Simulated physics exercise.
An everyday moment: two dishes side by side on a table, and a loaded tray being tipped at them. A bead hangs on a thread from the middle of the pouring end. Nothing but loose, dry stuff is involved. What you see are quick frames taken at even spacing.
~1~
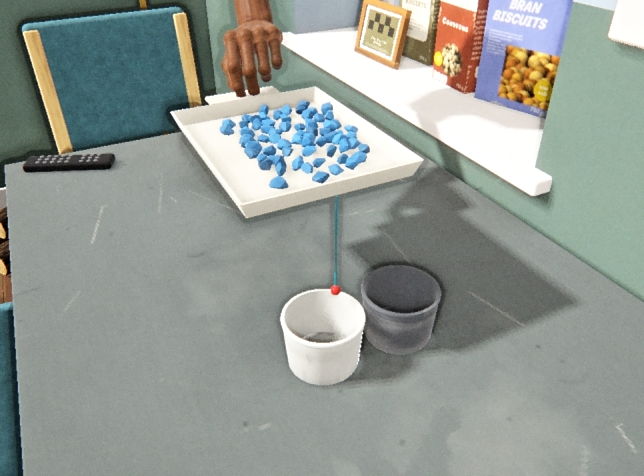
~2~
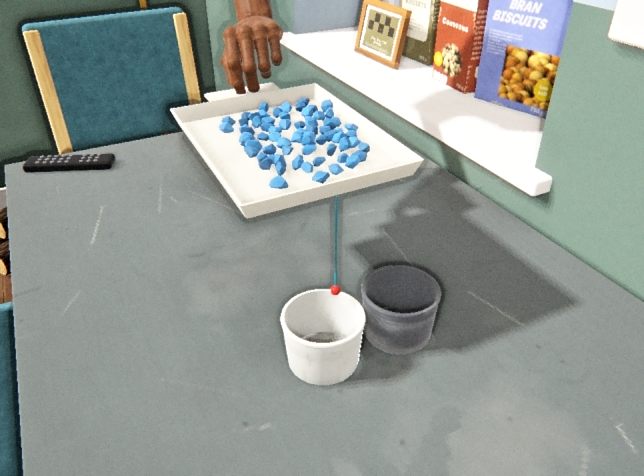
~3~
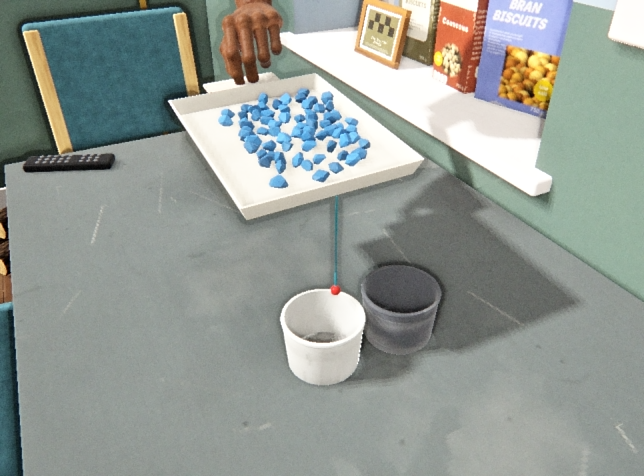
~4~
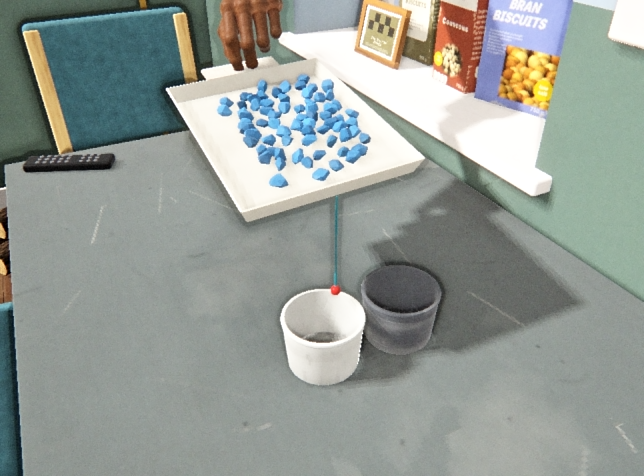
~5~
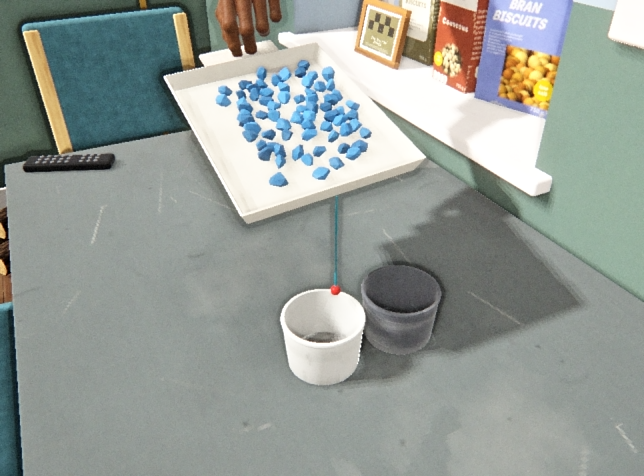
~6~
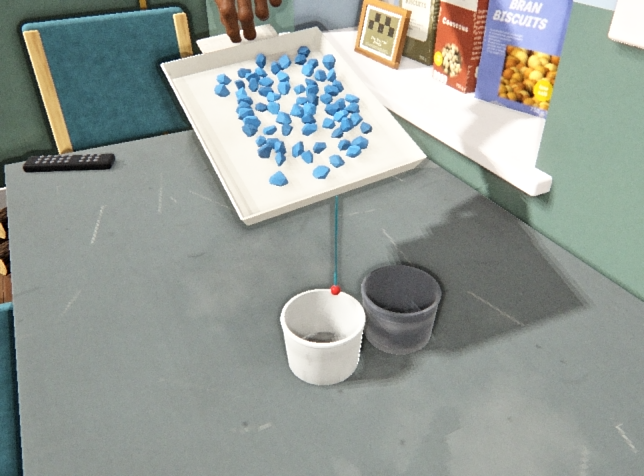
The clip shows a hand behind a white tray of blue stones above a white dish and a dark grey dish on a table; the tray's far side gradually rises, tilting it toward its front left corner.
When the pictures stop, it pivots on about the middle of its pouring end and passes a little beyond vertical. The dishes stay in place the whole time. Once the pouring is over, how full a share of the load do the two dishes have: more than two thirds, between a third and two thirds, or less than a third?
They have less than a third of it.
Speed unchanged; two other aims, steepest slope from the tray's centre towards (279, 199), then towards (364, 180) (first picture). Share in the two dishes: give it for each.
The first try gives close to 20 percent; the next gives 60 percent.
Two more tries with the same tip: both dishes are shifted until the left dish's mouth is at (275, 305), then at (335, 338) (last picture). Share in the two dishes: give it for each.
Trial 1 around 0 percent, trial 2 around 40 percent.
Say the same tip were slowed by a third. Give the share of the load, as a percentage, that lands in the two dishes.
Around 20 percent.
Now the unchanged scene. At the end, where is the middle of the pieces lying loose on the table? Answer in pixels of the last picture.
Close to pixel (267, 416) in the last view.
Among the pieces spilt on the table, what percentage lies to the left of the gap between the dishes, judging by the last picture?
80 per cent or thereabouts.
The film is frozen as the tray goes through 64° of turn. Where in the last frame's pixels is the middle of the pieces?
The load is centred about (301, 185).
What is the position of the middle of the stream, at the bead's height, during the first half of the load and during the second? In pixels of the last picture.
Half one: (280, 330), half two: (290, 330).
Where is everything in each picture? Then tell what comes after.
The first frame shows corners of the pouring end near (245, 200) and (414, 158), level; middle of the load near (301, 134), aquarium stones; left dish near (342, 359); right dish near (421, 329); bead on its thread near (336, 290).
The second frame shows corners of the pouring end near (245, 200) and (414, 158), level; middle of the load near (301, 132).
The third frame shows corners of the pouring end near (246, 202) and (415, 157), tipped barely, lowest at the left corner; middle of the load near (301, 126).
The fourth frame shows corners of the pouring end near (246, 205) and (415, 156), tipped a little, lowest at the left corner; middle of the load near (301, 117).
The fifth frame shows corners of the pouring end near (246, 209) and (416, 155), tipped a little, lowest at the left corner; middle of the load near (301, 109).
The sixth frame shows corners of the pouring end near (246, 212) and (417, 154), tipped clearly, lowest at the left corner; middle of the load near (297, 112); left dish near (342, 359); right dish near (421, 329).
Shortly afterwards, tray tipped steeply; all but a few on the tray; a little in the air.
Next, tray tipped past a quarter turn; only a few on the tray; near a quarter in the left dish; near half outside both; near a quarter in the air.
Some moments later, tray tipped past a quarter turn; near a quarter in the left dish; the bulk outside both.
In the end, tray tipped past a quarter turn; near a quarter in the left dish; none at all in the right dish; the bulk outside both.
